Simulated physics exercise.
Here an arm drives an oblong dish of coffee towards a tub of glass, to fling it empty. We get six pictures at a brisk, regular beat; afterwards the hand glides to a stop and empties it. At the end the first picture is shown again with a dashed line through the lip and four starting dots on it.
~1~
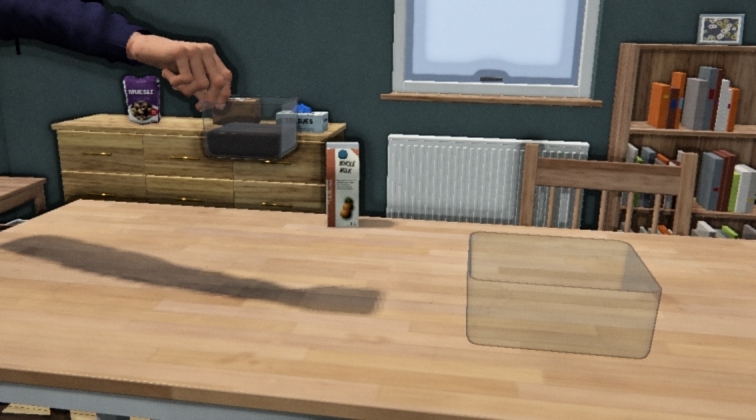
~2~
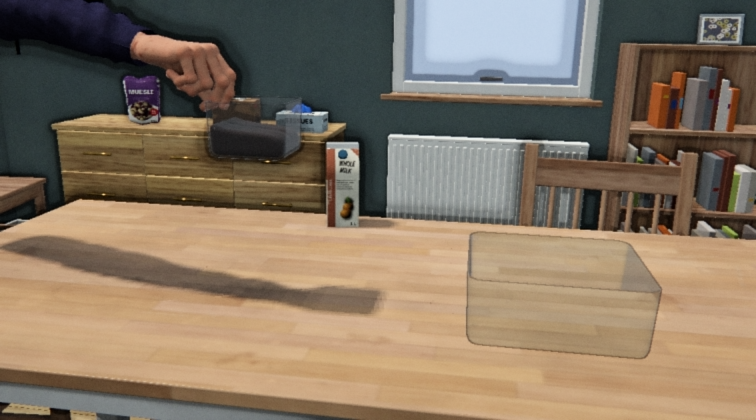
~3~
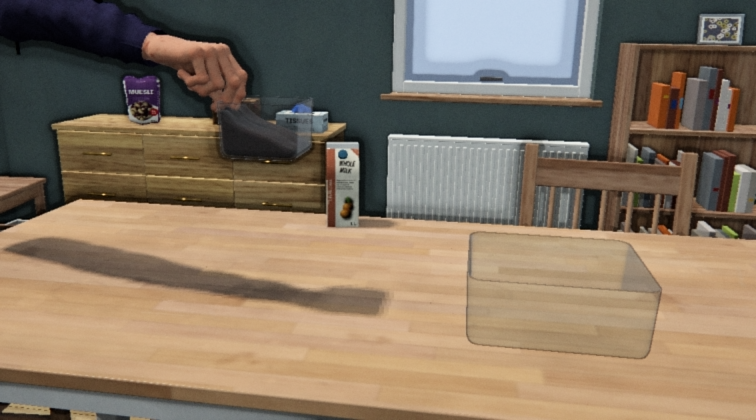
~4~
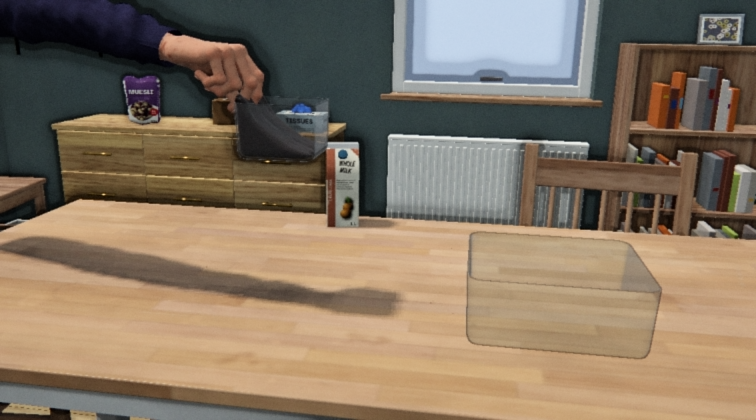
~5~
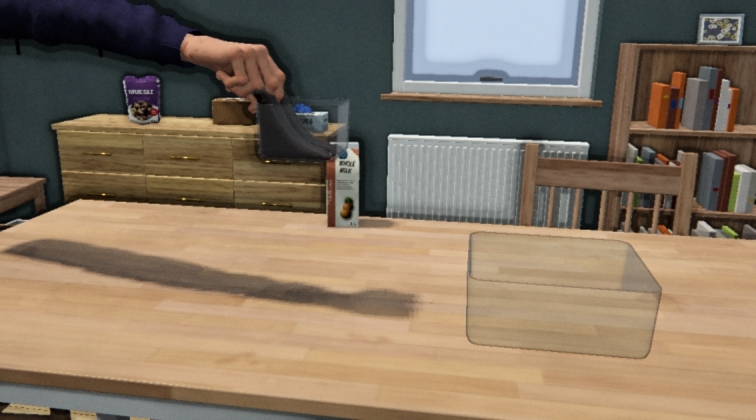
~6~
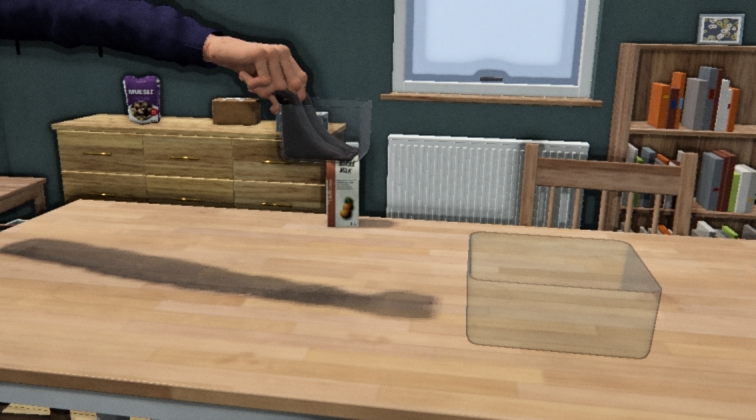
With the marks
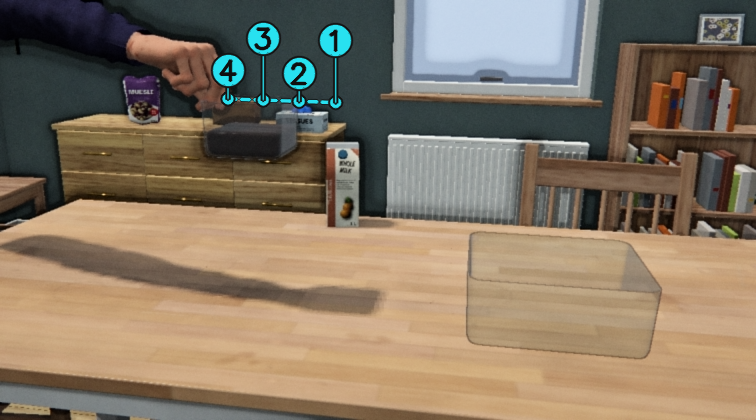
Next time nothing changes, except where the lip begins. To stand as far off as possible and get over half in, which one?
1 is the one.
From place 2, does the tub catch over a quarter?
Yes, it does.
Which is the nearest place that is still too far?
It is 2.
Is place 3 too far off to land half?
Yes, that goes wrong.
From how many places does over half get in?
One of the four.
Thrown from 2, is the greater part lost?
Yes, that goes wrong.
On the marked copy, 1 at (335, 102); 2 at (299, 101); 3 at (263, 100); 4 at (228, 98).
With 1, about 63 % lands in the tub, 31 % falls short and 7 % goes beside or beyond.
With 2, about 34 % lands in the tub, 64 % falls short and 3 % goes beside or beyond.
With 3, about 19 % lands in the tub, 78 % falls short and 3 % goes beside or beyond.
With 4, about 1 % lands in the tub, 99 % falls short.
